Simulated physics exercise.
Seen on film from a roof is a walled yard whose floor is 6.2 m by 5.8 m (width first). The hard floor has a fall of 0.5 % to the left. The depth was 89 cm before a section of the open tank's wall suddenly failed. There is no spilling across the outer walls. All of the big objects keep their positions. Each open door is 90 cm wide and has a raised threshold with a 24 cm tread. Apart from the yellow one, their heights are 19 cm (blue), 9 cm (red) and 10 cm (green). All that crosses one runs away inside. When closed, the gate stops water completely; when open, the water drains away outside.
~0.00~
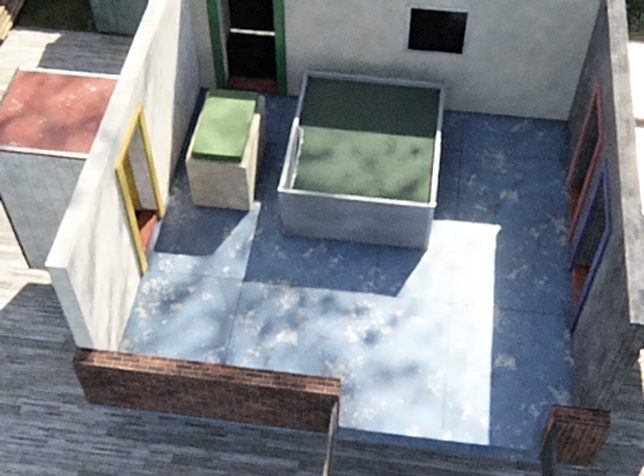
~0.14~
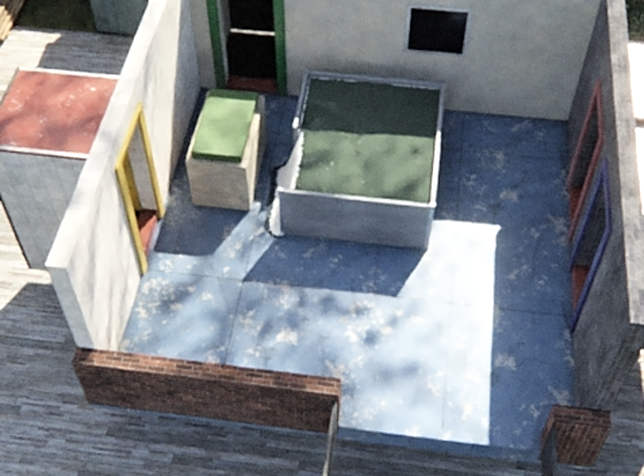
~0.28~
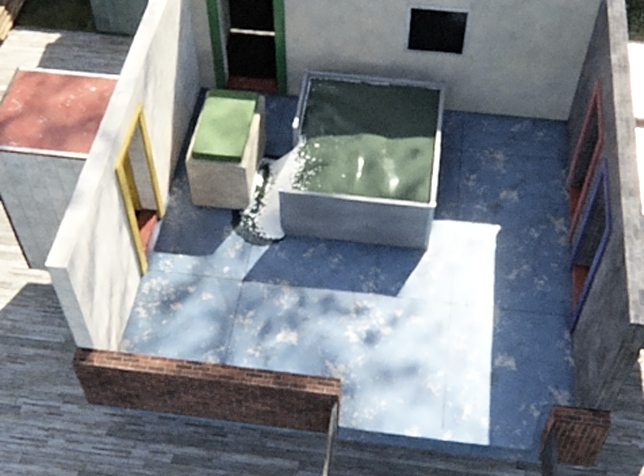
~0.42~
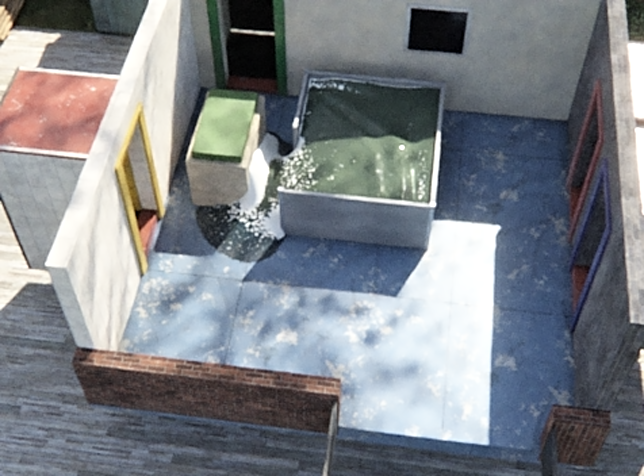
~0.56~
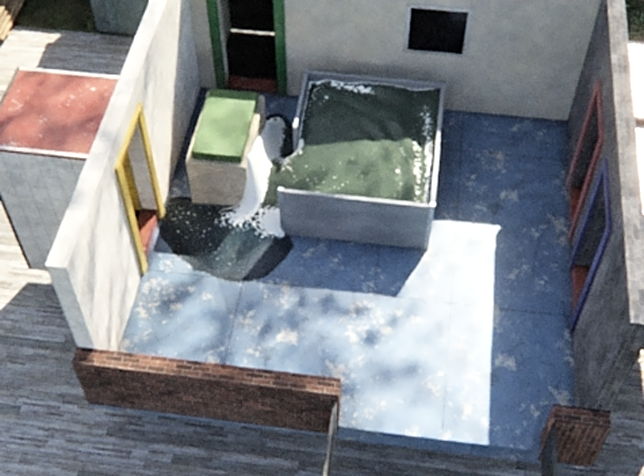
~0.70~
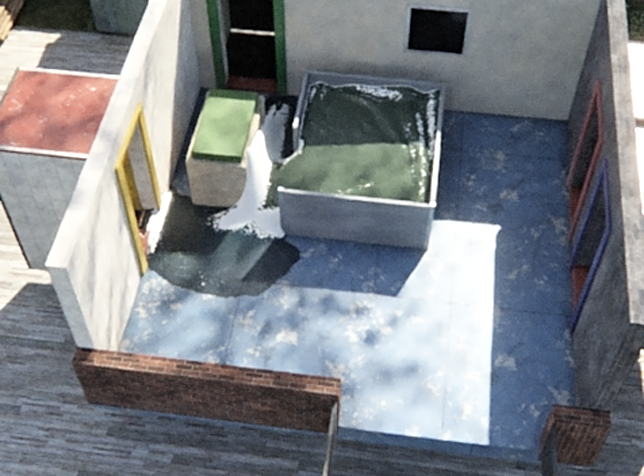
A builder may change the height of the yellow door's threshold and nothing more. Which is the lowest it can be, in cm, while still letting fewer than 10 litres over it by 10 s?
No lower than about 33 cm.
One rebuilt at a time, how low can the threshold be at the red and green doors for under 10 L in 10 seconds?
Some 11.0 cm for red, some 30 cm for green.
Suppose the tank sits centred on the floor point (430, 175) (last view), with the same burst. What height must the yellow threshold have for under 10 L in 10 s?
Then it needs to be around 30 cm high.
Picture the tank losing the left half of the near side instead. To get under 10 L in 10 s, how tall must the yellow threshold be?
Estimate: Near 13.0 cm.
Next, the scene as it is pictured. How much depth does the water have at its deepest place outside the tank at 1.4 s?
About 72 cm.
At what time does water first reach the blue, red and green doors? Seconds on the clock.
Blue = 4.0 s, red = 3.4 s, green = 0.9 s.
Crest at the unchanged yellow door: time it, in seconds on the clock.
Peak: Close to 1.4 s.
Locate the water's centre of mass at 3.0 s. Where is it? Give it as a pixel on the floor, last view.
The water's centre is at about (309, 205).
After 1.4 s water covers 30 % of the floor, deepest (72 cm) near (260, 200); 38 cm at the yellow door, 30 litres in over its 22 cm threshold.
After 3.0 s water covers 55 % of the floor, deepest (43 cm) near (273, 192); 24 cm at the yellow door, 100 litres in over its 22 cm threshold.
After 10.0 s water covers 100 % of the floor, deepest (19 cm) near (228, 396); 15 cm at the yellow door, 106 litres in over its 22 cm threshold.
At the yellow door as built, the water arrived by 0.7 s and peaked near 38 cm at 1.4 s.
With a threshold of 30 cm, 24 litres would have come in within the 10 s; with 40.5 cm, 0 litres. So under 10 litres takes about 33 cm.
